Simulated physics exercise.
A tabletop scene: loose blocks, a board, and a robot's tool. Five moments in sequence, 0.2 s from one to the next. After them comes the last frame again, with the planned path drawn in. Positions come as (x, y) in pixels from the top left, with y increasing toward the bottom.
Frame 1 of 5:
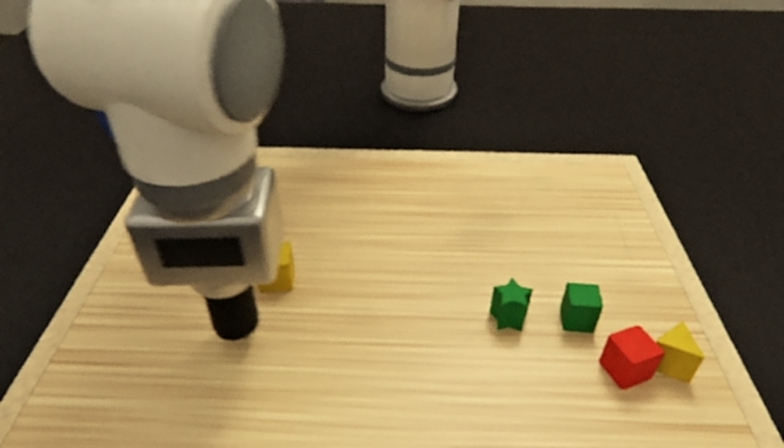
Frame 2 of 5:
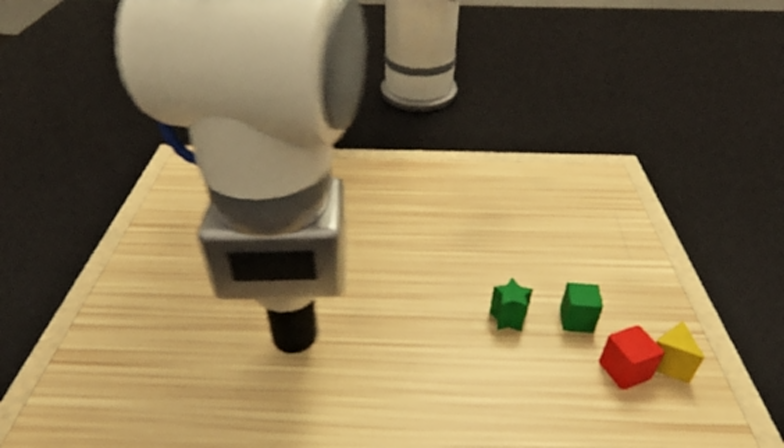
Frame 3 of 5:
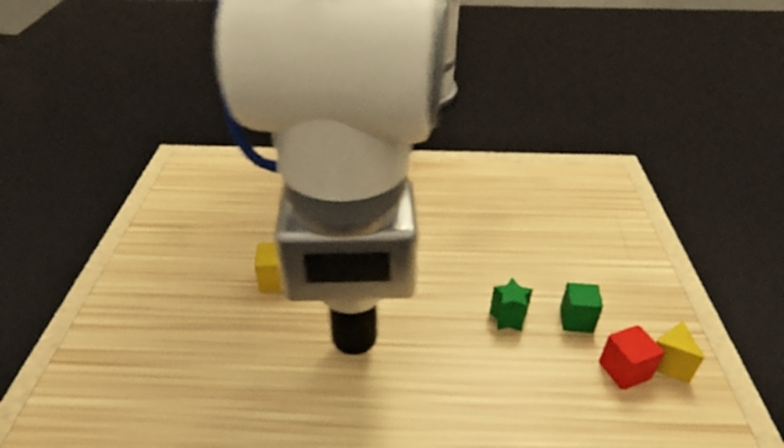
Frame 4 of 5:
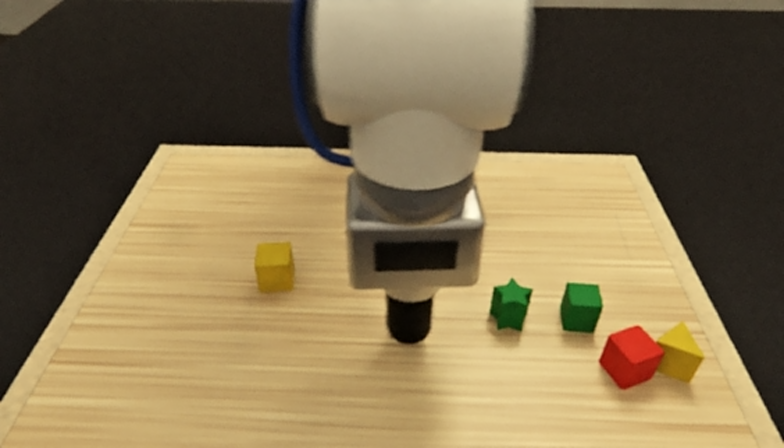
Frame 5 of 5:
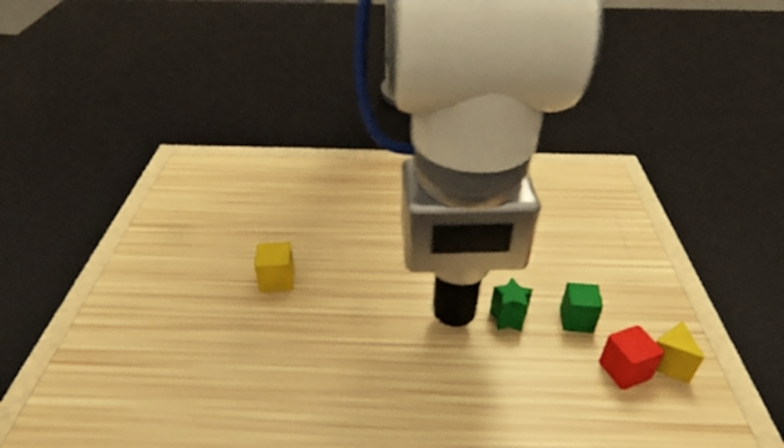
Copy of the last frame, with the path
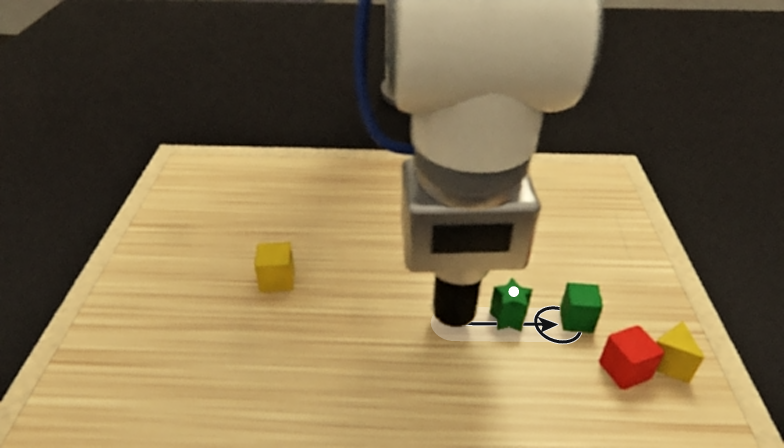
White robot arm with a black tool tip sweeping right across a wooden board, nearing a green star-shaped block among motionless blocks.
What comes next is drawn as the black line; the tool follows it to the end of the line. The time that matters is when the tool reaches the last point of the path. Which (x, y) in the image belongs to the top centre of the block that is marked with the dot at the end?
It should be at (595, 287) by then.
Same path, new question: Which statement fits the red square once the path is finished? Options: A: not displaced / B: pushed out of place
I'll go with A - not displaced.
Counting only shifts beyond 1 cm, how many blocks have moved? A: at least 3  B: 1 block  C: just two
C
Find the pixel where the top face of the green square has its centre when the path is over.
The centre of its top will be at (629, 293).
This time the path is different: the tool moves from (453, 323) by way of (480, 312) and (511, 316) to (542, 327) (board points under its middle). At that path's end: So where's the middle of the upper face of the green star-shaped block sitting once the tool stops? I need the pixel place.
I predict (588, 305).
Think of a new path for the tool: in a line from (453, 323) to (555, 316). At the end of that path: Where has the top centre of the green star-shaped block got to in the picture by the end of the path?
It should be at (596, 283) by then.
The line goes from (453, 323) directly to (558, 324); the dot is on the green star-shaped block.
On the path given first. Halfway along, tool at (509, 312); green star-shaped block at (546, 290).
At the end, tool at (561, 313); green star-shaped block at (595, 287), turned 15° anticlockwise; green square at (629, 293); red square unmoved.
